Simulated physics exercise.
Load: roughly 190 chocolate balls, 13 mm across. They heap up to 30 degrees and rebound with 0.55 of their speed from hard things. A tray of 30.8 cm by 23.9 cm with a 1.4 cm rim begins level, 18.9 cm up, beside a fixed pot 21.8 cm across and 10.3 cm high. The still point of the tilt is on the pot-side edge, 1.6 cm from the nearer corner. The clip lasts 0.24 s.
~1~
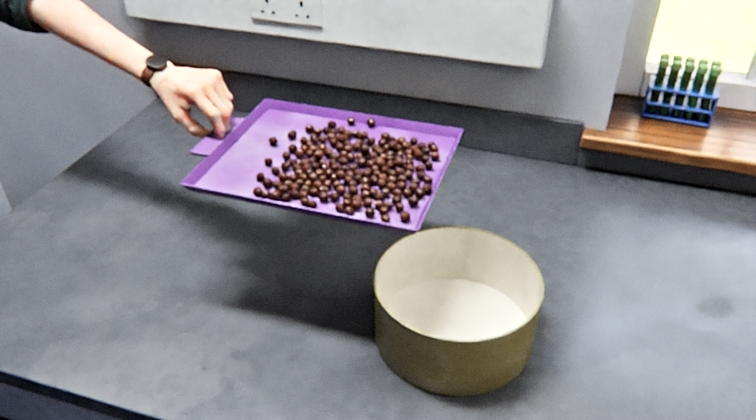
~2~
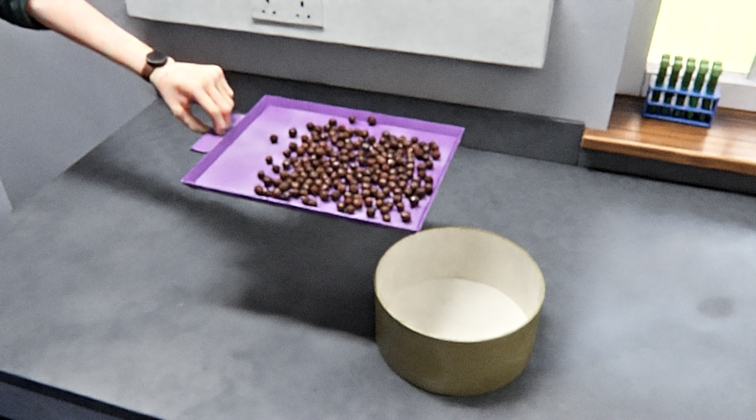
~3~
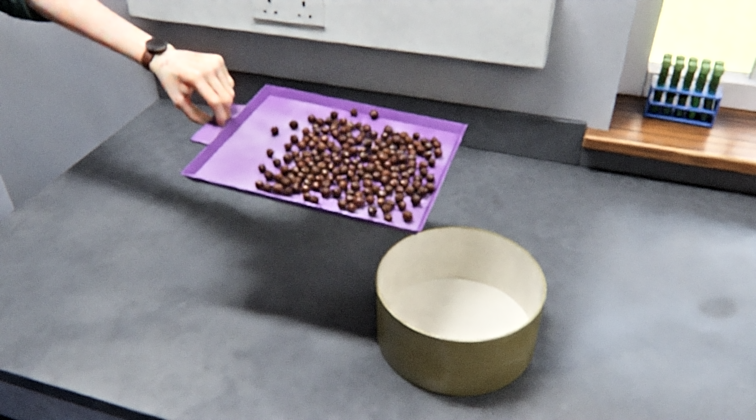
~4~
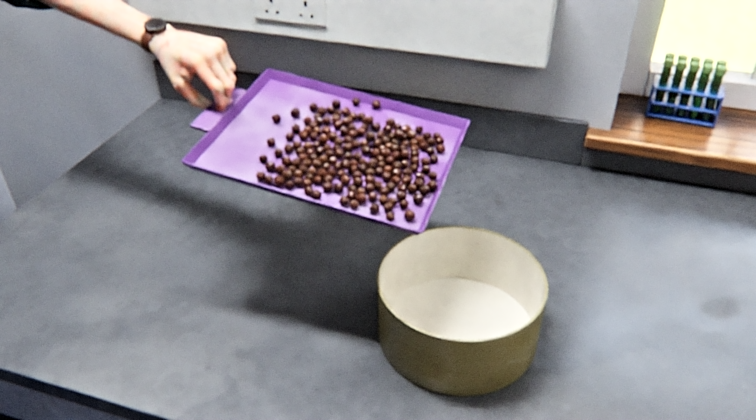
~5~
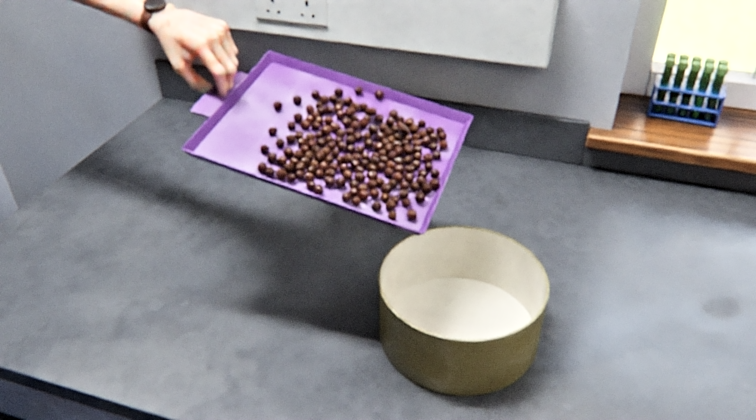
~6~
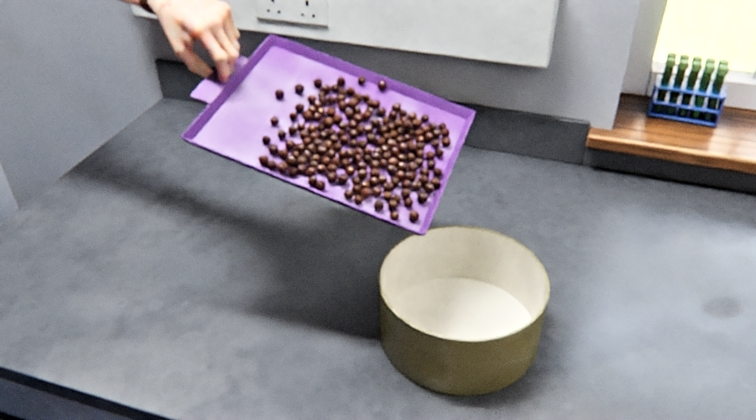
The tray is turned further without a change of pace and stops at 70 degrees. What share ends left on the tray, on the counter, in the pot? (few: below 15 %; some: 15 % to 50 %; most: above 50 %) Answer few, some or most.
Tray few, counter few, pot most.
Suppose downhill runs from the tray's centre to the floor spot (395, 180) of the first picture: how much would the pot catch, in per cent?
About 80 per cent.
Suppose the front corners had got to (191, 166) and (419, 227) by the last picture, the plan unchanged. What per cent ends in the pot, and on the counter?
Pot 60, counter 40.
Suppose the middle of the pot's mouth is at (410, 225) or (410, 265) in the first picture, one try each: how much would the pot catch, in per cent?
Some 0 and 80 per cent.
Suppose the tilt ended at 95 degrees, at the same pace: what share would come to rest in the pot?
Then about 95 per cent.
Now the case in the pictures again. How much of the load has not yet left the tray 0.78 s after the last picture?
About 5 per cent.
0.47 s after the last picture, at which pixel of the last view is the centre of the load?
Around (437, 198).
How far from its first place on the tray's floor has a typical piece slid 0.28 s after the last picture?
About 6 cm.
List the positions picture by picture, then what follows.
Tray tilt 0 degrees, front corners at (188, 181) and (413, 225); middle of the pieces at (353, 169); pot at (458, 278), in the first frame.
Tray tilt 1 degrees, front corners at (189, 179) and (414, 225); middle of the pieces at (354, 167), in the second frame.
Tray tilt 4 degrees, front corners at (189, 171) and (416, 226), lowest corner right front; middle of the pieces at (355, 163), in the third frame.
Tray tilt 8 degrees, front corners at (189, 159) and (418, 226), lowest corner right front; middle of the pieces at (358, 157), in the fourth frame.
Tray tilt 13 degrees, front corners at (190, 147) and (420, 227), lowest corner right front; middle of the pieces at (360, 150), in the fifth frame.
Tray tilt 17 degrees, front corners at (190, 135) and (421, 228), lowest corner right front; middle of the pieces at (363, 145); pot at (463, 277), in the sixth frame.
Then, 0.28 s after the last picture, tilt 43 degrees; the tray holds 100 %, the pot 0 %.
Then, 0.47 s after the last picture, tilt 61 degrees; the tray holds 65 %, the pot 10 %.
Then, 0.78 s after the last picture, tilt 70 degrees; the tray holds 5 %, the pot 80 %.
In the end, tray 0 %, counter 5 %, pot 95 %.
